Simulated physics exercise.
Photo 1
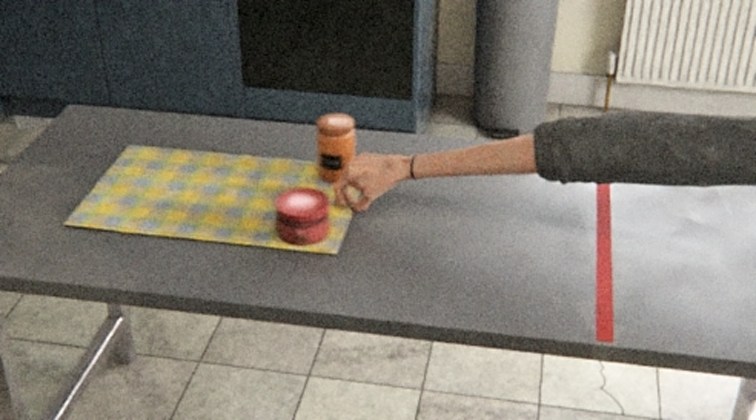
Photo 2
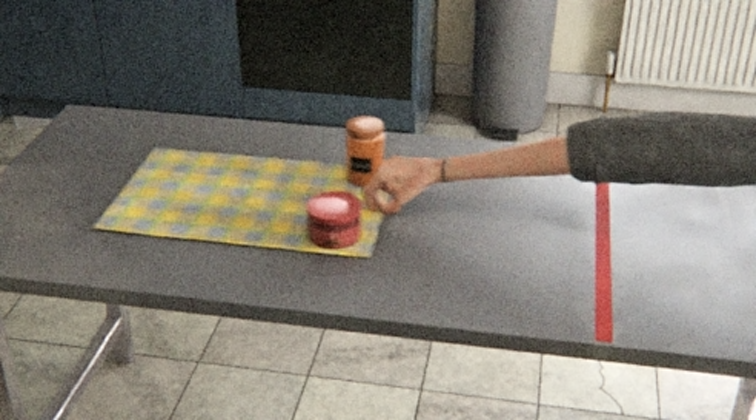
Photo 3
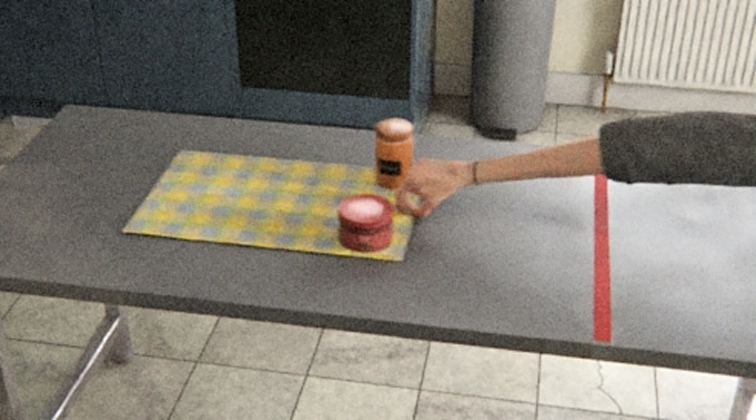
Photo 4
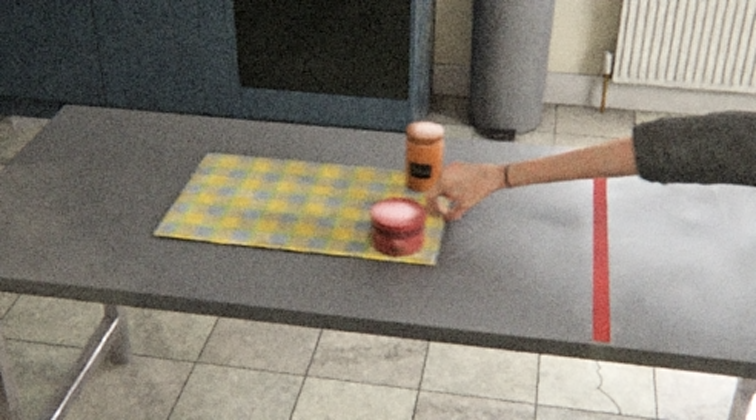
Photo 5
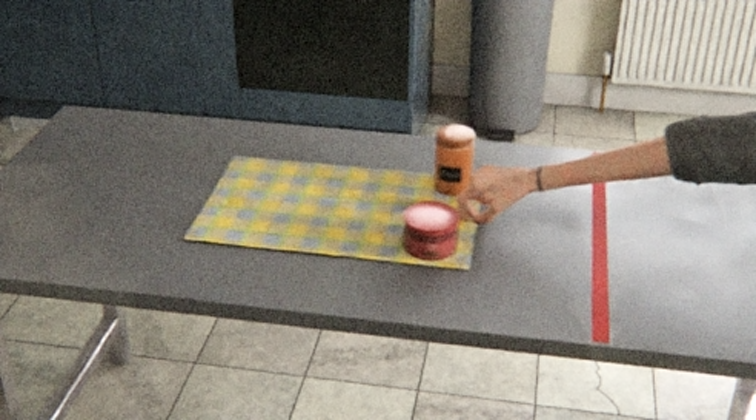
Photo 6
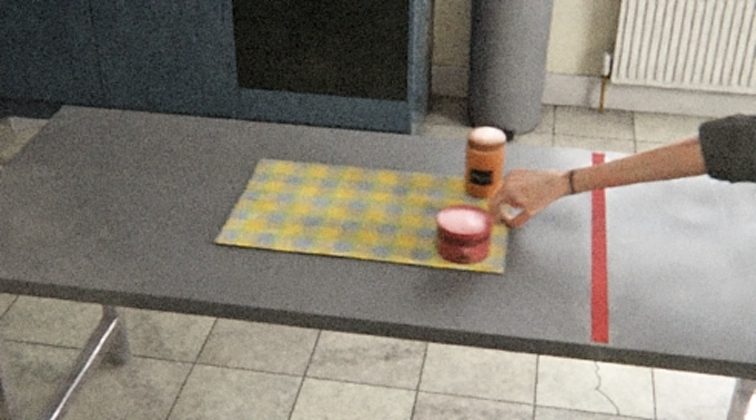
Yellow checked tea towel carrying a red tub and an orange jar sliding right across a grey table, pulled by a hand.
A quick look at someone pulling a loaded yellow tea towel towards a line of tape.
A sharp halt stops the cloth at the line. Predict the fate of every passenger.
Prediction: The red tub leaves its ride; the orange jar leaves its ride.
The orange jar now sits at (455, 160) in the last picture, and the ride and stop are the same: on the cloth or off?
In that case the item goes over the edge when the ride halts.
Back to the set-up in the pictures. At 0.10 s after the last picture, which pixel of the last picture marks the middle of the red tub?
About (533, 241).
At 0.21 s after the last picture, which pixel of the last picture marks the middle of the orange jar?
Position at that time: (611, 175).
Then, 0.10 s on from there, hem short of the tape; red tub on the cloth near (533, 241); orange jar on the cloth near (548, 169).
Then, 0.21 s on from there, hem at the tape; red tub ahead of the hem near (603, 248); orange jar ahead of the hem near (611, 175).
In the end, hem at the tape; red tub ahead of the hem near (662, 256); orange jar knocked over near (677, 189). The red tub shoots off the front and the orange jar slides clear of the cloth.
